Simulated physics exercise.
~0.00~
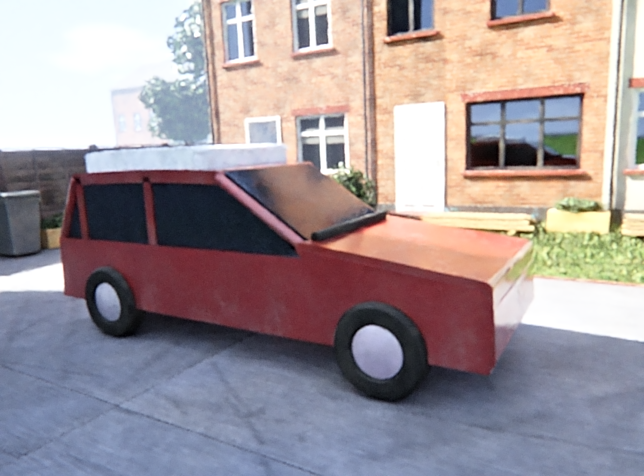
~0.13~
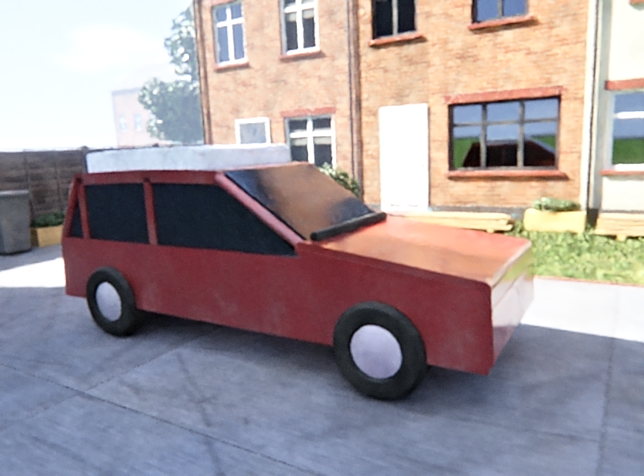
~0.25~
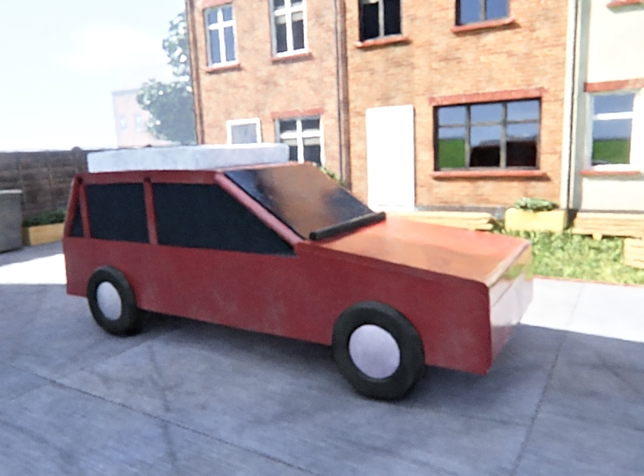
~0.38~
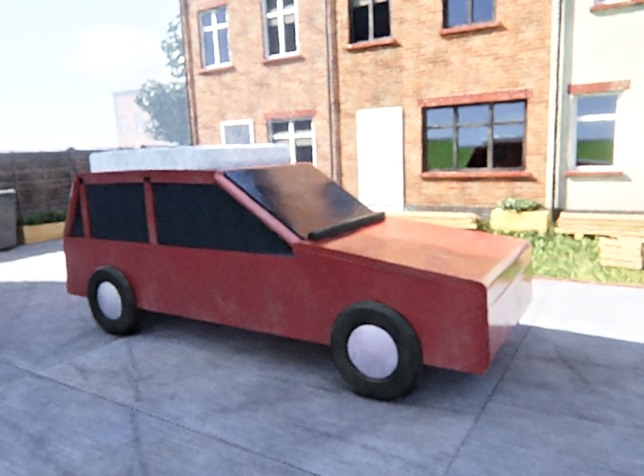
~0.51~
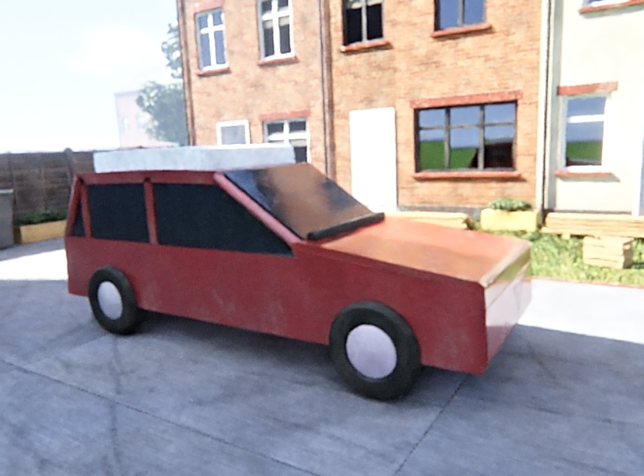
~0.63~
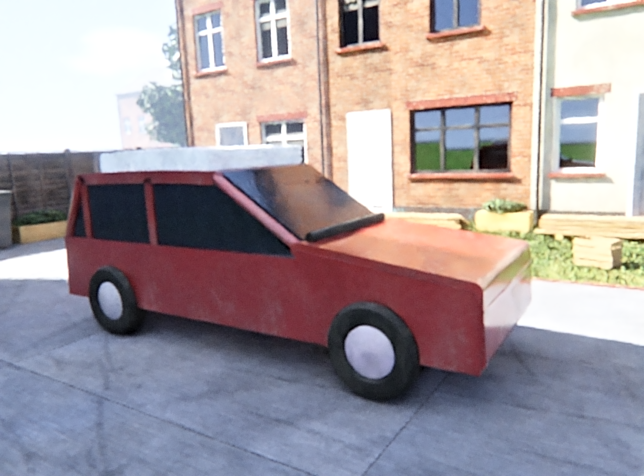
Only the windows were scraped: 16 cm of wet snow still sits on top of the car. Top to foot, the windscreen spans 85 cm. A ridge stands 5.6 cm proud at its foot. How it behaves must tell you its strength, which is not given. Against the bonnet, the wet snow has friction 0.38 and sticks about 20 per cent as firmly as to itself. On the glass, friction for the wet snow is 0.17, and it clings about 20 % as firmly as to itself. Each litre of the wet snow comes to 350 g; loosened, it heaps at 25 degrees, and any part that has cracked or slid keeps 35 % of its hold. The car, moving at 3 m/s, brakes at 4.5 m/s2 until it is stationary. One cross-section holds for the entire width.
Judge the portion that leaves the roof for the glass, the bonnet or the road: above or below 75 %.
The figure sits beneath 75 %.
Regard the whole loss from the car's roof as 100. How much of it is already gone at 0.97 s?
Some 70 per cent.
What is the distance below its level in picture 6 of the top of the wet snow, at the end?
By my estimate, near 0 cm.
After 0.97 s, 83 % of the snow is on the roof, 17 % on the glass, none on the bonnet and none has gone off the nose.
After 1.37 s, 74 % of the snow is on the roof, 19 % on the glass, 7 % on the bonnet and none has gone off the nose.
After 1.77 s, 74 % of the snow is on the roof, 12 % on the glass, 14 % on the bonnet and none has gone off the nose.
After 2.17 s, 74 % of the snow is on the roof, 11 % on the glass, 15 % on the bonnet and none has gone off the nose.
After 2.30 s, at the end, 74 % of the snow is on the roof, 11 % on the glass, 15 % on the bonnet and none has gone off the nose.
